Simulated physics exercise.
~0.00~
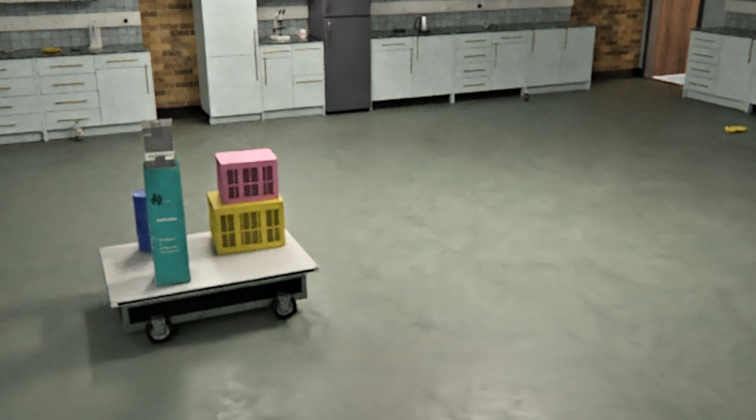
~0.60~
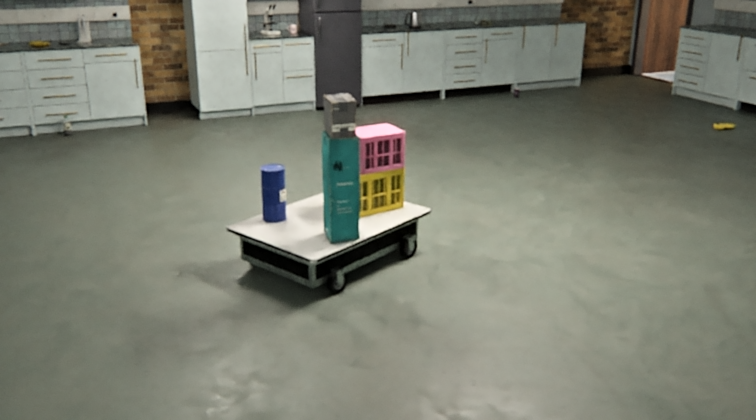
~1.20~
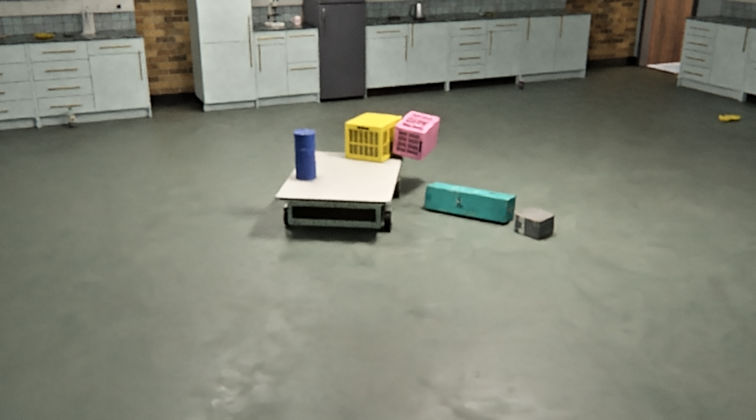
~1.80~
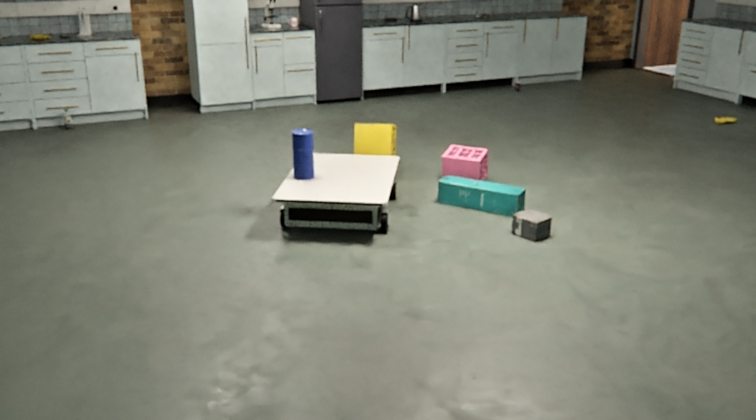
Flat cart rolling right and turning across a kitchen floor, shedding two boxes and two crates, stopping with only the blue canister aboard.
